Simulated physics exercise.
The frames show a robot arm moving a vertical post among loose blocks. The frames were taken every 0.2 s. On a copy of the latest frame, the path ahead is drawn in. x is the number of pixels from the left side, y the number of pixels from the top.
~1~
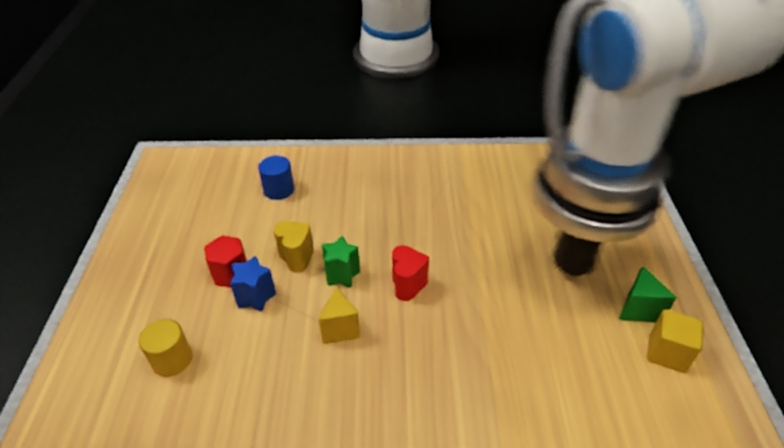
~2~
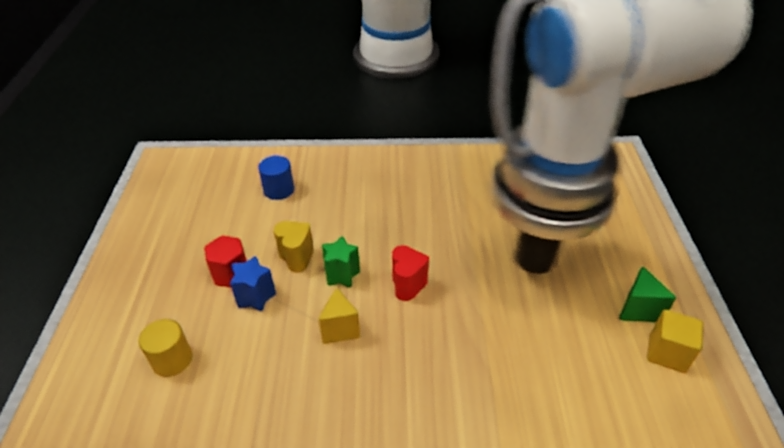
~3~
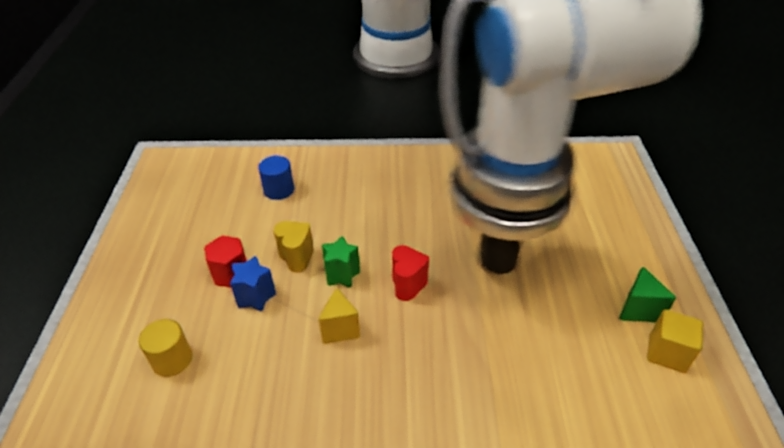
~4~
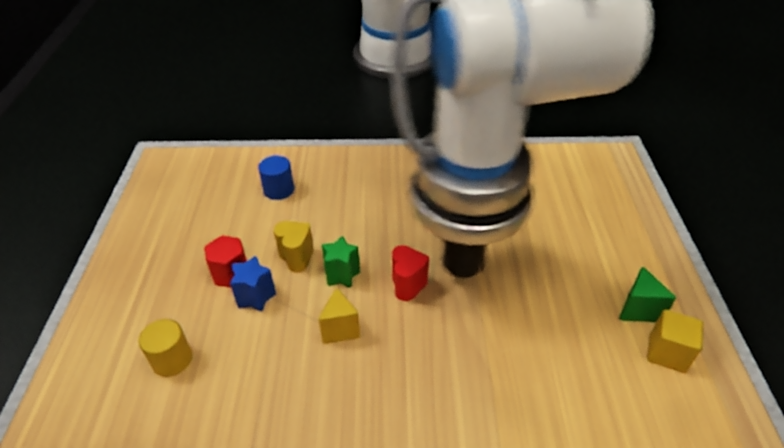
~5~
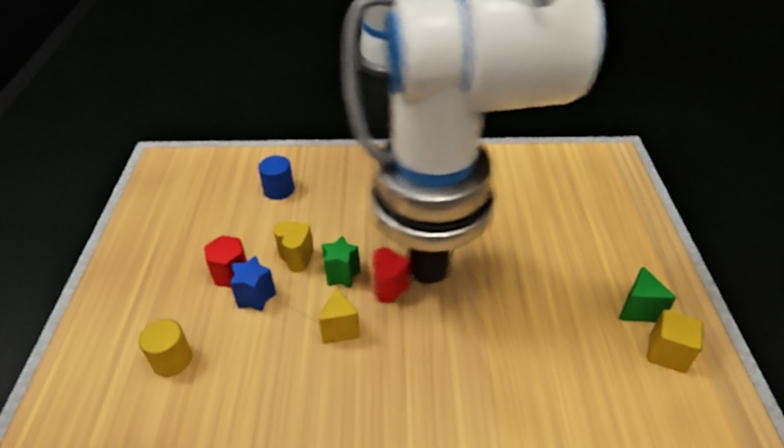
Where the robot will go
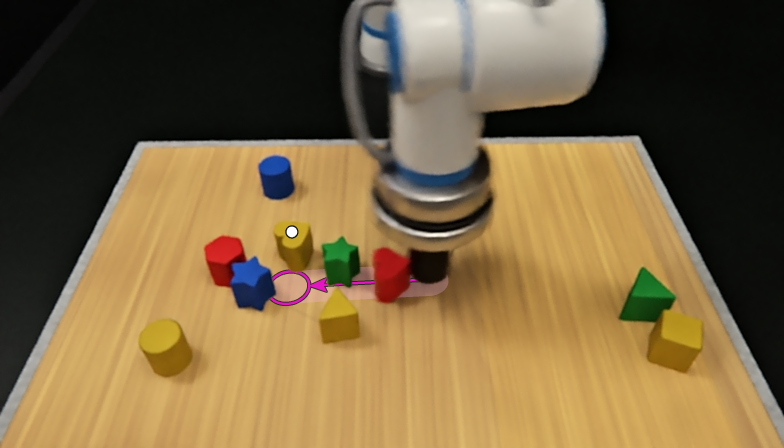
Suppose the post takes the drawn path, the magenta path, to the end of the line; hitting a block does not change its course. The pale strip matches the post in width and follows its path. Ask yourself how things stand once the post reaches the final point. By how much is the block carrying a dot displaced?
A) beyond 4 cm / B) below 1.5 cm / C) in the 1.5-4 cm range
Choice C: In the 1.5-4 cm range.
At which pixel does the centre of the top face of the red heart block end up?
By then it is at (280, 291).
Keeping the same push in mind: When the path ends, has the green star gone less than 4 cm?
No.
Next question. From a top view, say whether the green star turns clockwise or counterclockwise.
Clockwise.
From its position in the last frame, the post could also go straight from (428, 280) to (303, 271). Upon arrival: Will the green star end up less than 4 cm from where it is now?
That would be a no.
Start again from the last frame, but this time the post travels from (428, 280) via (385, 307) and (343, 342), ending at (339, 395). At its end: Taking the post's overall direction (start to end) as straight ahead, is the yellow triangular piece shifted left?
My answer is no.
Drawn move, from (428, 280) to (289, 287); the dot is on the yellow heart block.
What follows on the original path. One third of the way, post at (380, 271); green star at (330, 248), turned 20° clockwise; red heart block at (346, 269), turned 25° clockwise.
Two thirds of the way, post at (334, 273); yellow heart block at (283, 228), turned 30° clockwise; green star at (300, 247), turned 70° clockwise; red heart block at (303, 281).
At the end, post at (286, 276); blue star at (240, 272); yellow heart block at (271, 220), turned 70° clockwise; green star at (261, 243), turned 95° clockwise; red heart block at (280, 291), turned 40° anticlockwise.
